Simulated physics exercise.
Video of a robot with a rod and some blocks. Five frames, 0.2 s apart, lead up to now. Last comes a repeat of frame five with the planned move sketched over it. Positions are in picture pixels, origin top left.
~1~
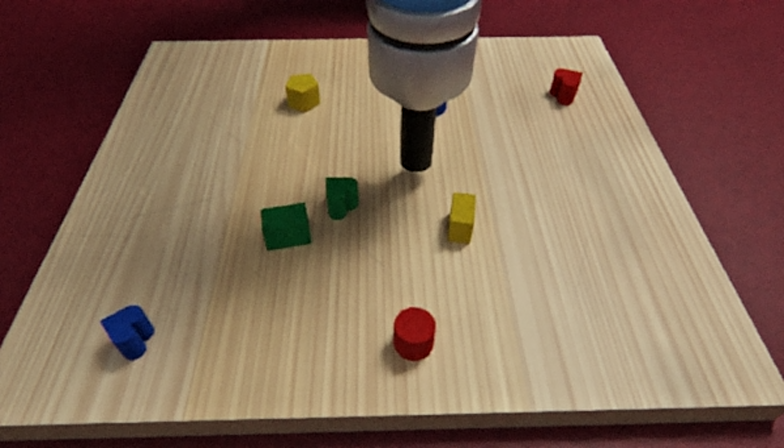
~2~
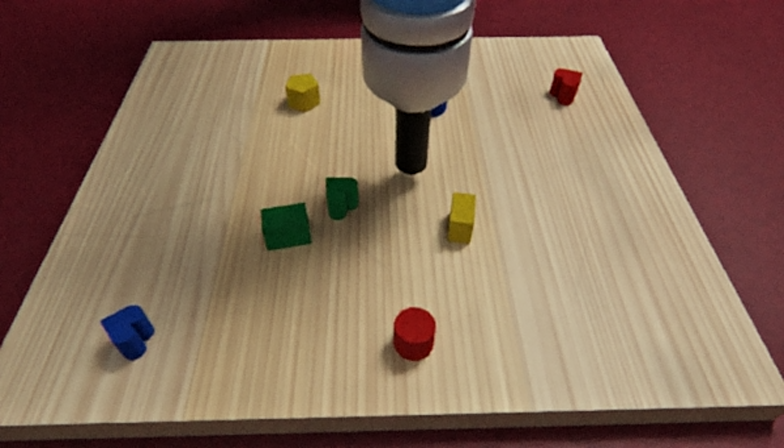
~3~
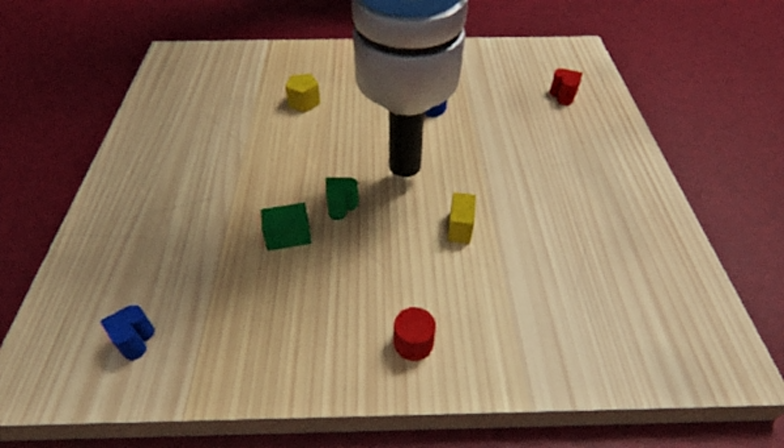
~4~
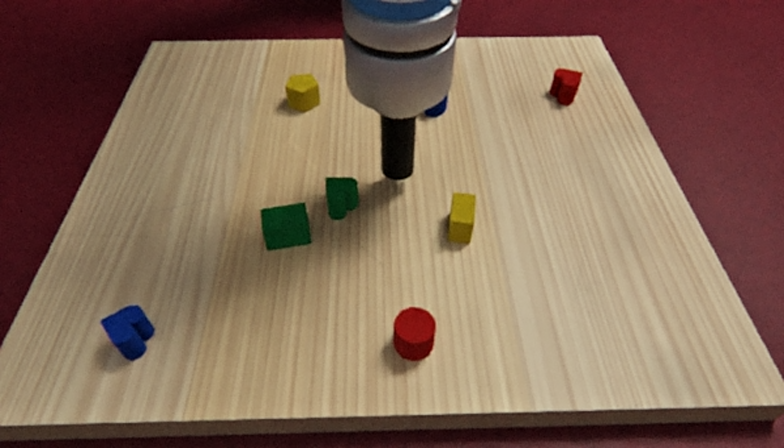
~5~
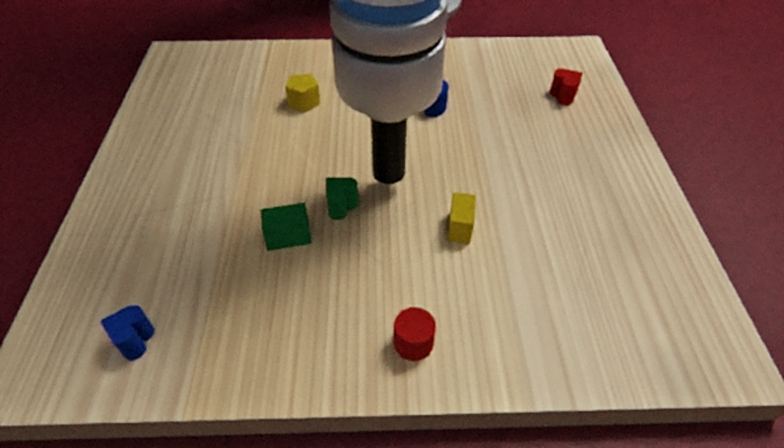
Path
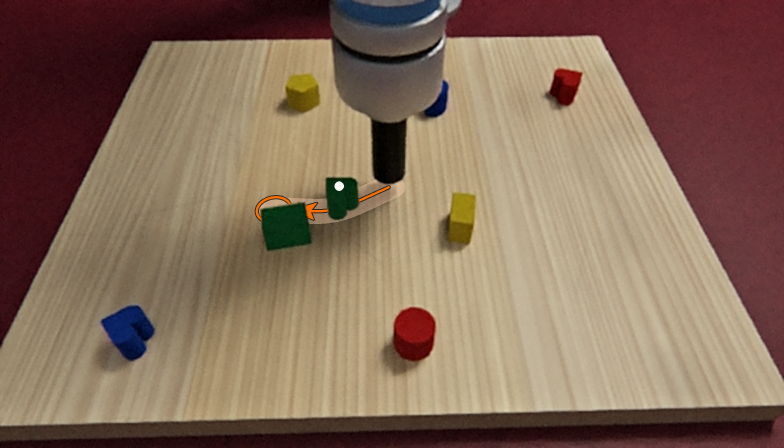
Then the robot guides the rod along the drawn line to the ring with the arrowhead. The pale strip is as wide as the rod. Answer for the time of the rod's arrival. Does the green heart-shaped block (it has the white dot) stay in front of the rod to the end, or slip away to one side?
As far as I can tell, the green heart-shaped block is still leading the way in front of the rod.
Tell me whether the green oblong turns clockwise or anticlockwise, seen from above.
Seen from overhead, it turns anticlockwise.
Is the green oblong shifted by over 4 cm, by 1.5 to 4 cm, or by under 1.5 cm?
The move is medium, 1.5 to 4 cm.
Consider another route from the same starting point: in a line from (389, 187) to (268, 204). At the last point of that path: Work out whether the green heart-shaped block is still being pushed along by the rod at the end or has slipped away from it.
When the path is over, you would find the green heart-shaped block off to the side or behind the rod.
Drawn move, from (389, 187) through (354, 203) and (315, 211) to (274, 209); the dot is on the green heart-shaped block.
The first path, step by step. One third of the way, rod at (353, 189); green heart-shaped block at (319, 194).
Two thirds of the way, rod at (311, 197); green oblong at (253, 226), turned 65° anticlockwise; green heart-shaped block at (274, 197), turned 25° clockwise.
At the end, rod at (271, 196); green oblong at (251, 227), turned 70° anticlockwise; green heart-shaped block at (232, 197), turned 20° clockwise; yellow oblong still.
